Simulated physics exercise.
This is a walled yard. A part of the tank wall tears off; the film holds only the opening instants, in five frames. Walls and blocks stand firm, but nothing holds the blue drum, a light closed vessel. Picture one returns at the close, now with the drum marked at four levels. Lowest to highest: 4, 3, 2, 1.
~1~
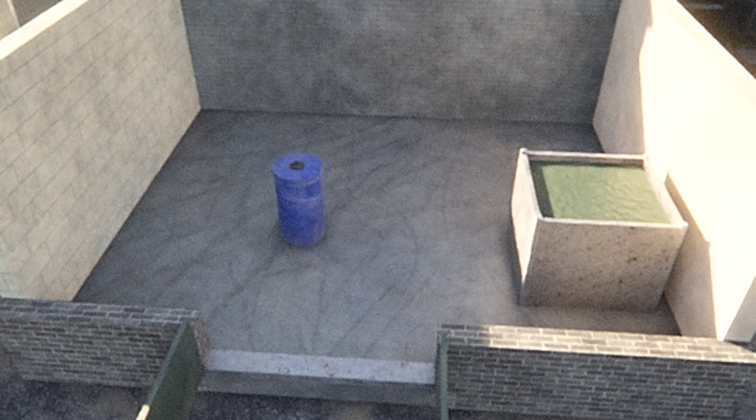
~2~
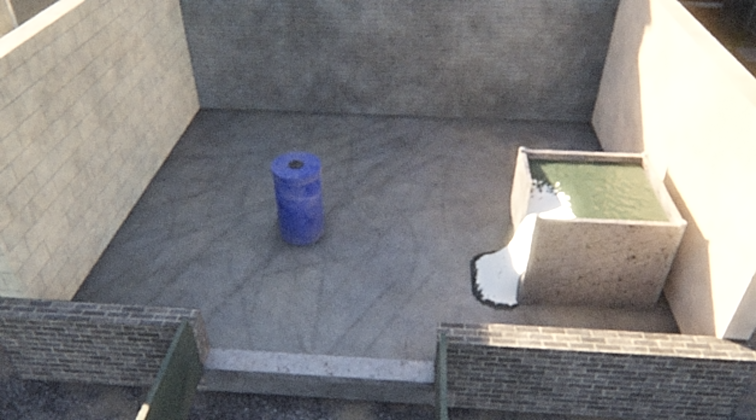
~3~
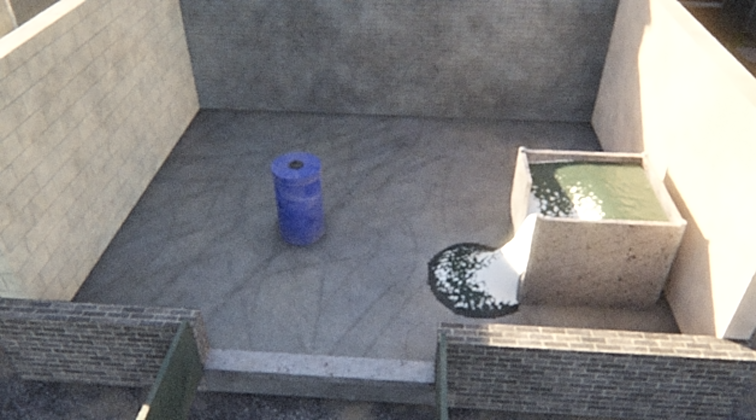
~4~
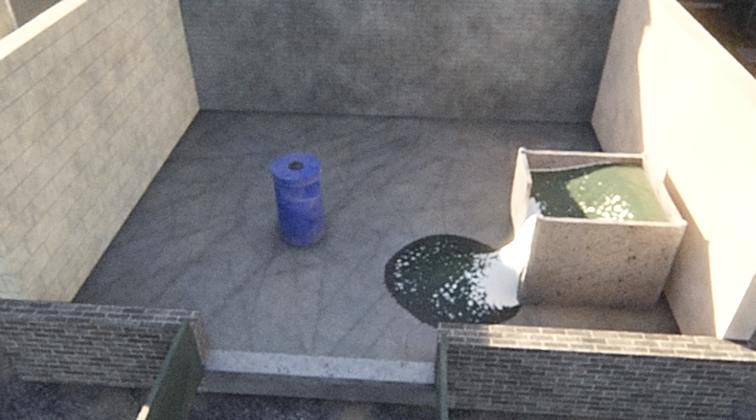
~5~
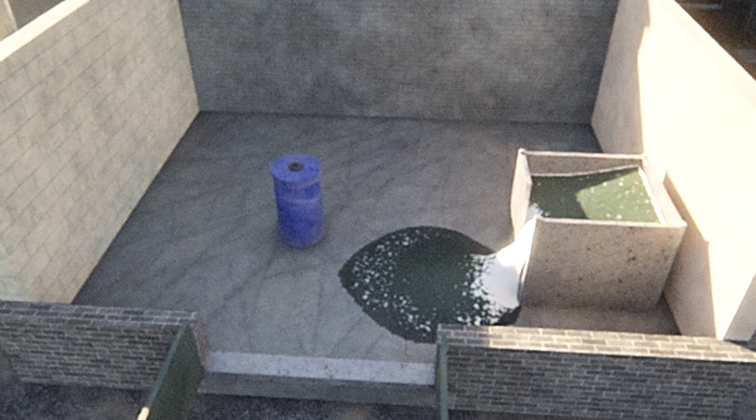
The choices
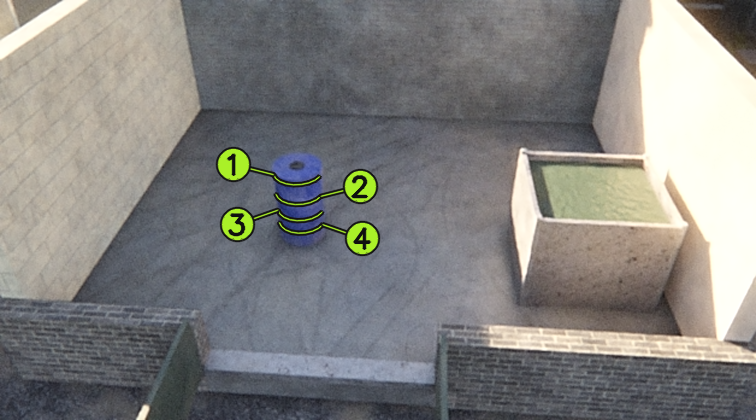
Walled yard with a blue drum standing still as green water pours from a tank at right, spreading leftward across the ground.
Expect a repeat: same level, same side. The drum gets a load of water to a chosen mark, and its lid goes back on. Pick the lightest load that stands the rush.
3 is the one.
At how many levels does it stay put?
Three.
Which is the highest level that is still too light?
That would be 4.
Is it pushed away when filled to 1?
No.
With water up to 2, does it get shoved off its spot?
No, that is safe.
On the marked copy, 1 at (293, 184); 2 at (295, 204); 3 at (297, 220); 4 at (298, 233); from the bottom up 4, 3, 2, 1.
With 1, it does not move.
With 2, it does not move.
With 3, it does not move.
With 4, it is pushed about its own width away.
